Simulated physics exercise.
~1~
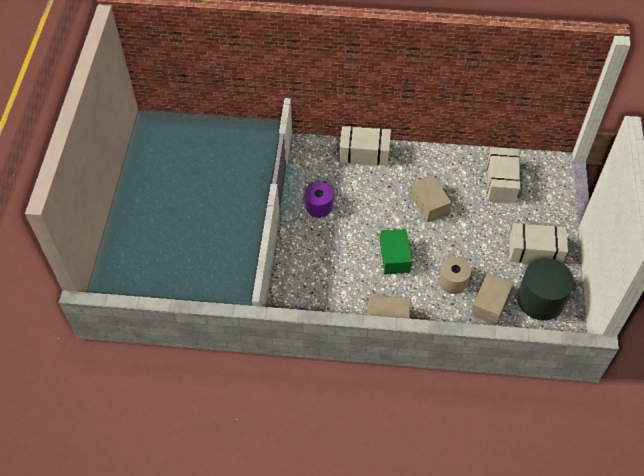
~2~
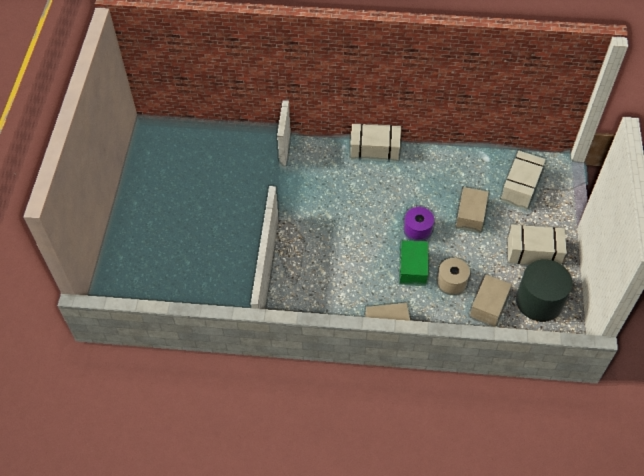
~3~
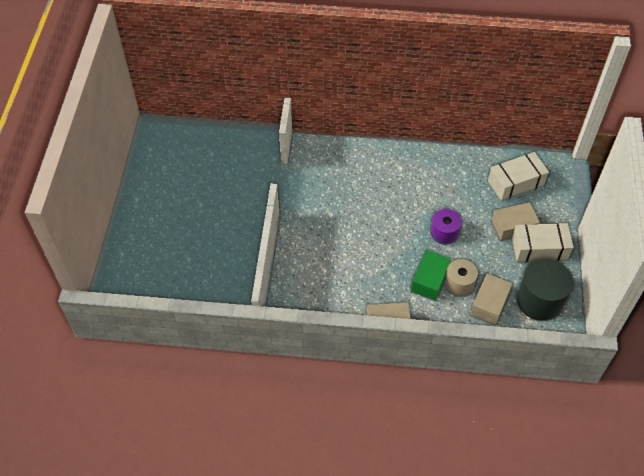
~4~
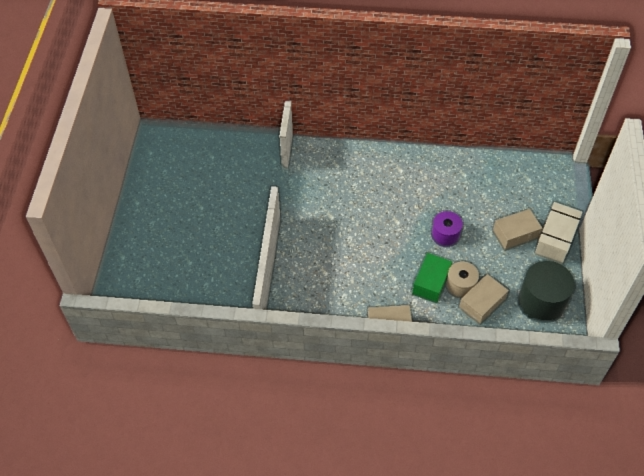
Teal water held behind a thin partition on the left bursts through its door and spreads over the speckled floor of a brick-backed basement, seen from high above in a slightly swaying view. On the right stand pale strapped trunks, tan crates, a green crate, a purple tub, a small tan tub and a big dark one. The flood sweeps the purple tub rightward and nudges the green crate toward the small tan tub. The strapped trunks drift toward the gap in the right wall, and two disappear. At the end one strapped trunk remains near the gap, while the purple tub and green crate stand still in shallow water.
